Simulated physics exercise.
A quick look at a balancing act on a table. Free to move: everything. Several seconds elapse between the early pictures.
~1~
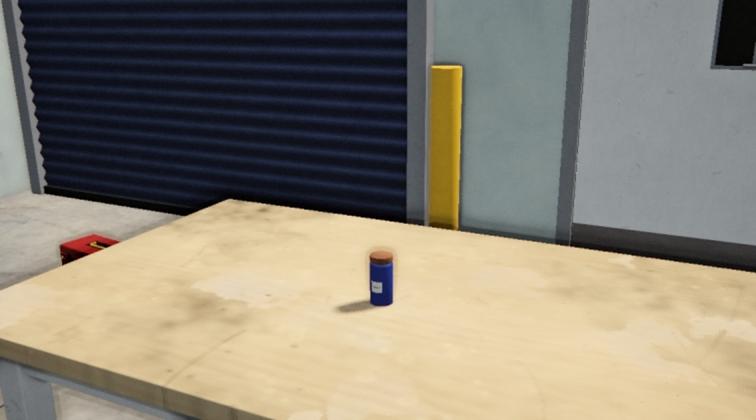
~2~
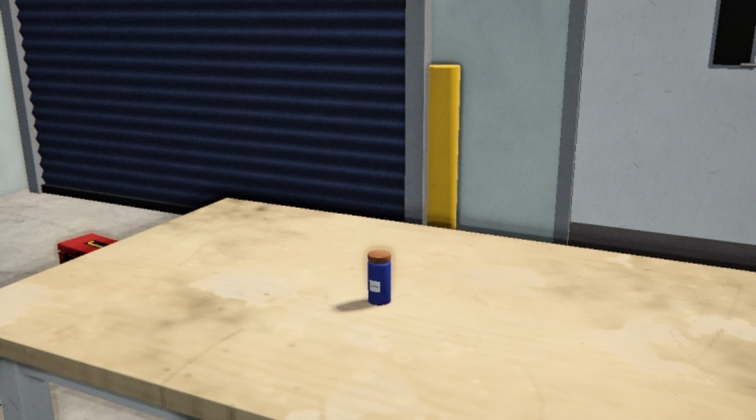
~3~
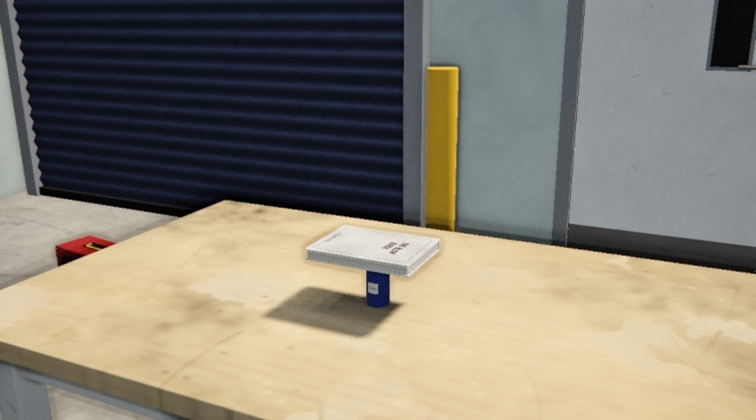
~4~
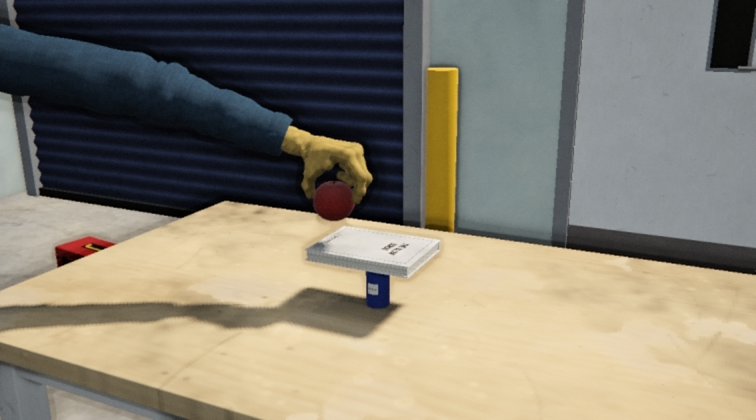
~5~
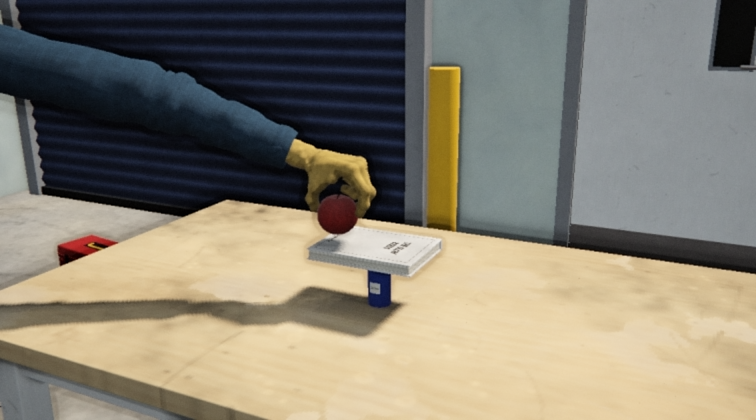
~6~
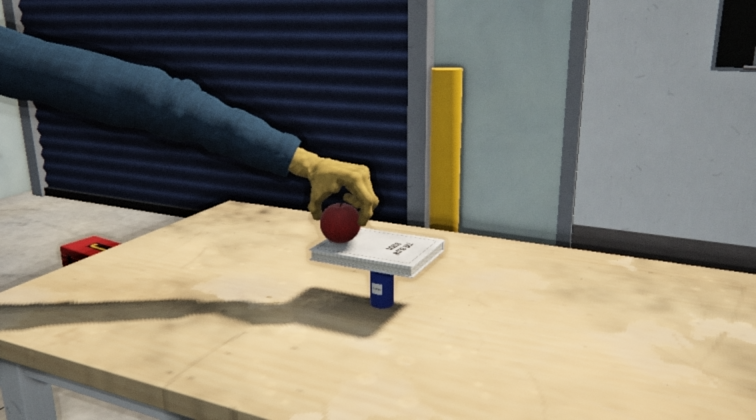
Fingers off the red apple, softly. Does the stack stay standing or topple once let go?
Well, once it's let go, not everything stays put there.
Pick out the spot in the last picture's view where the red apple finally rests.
Somewhere around (303, 279) in the last picture.
Then, 0.40 s after the last picture, red apple now fallen; white book tipped 61° from how it was.
Then, 0.70 s after the last picture, white book tipped 51° from how it was; blue shaker tipped 27° from how it was.
Then, 0.90 s after the last picture, white book now fallen; blue shaker on its side.
By the end, fallen, red apple and white book; tipped over in the stack, blue shaker. Seen from the same camera at the end, red apple near (303, 279). The stack loses its balance.
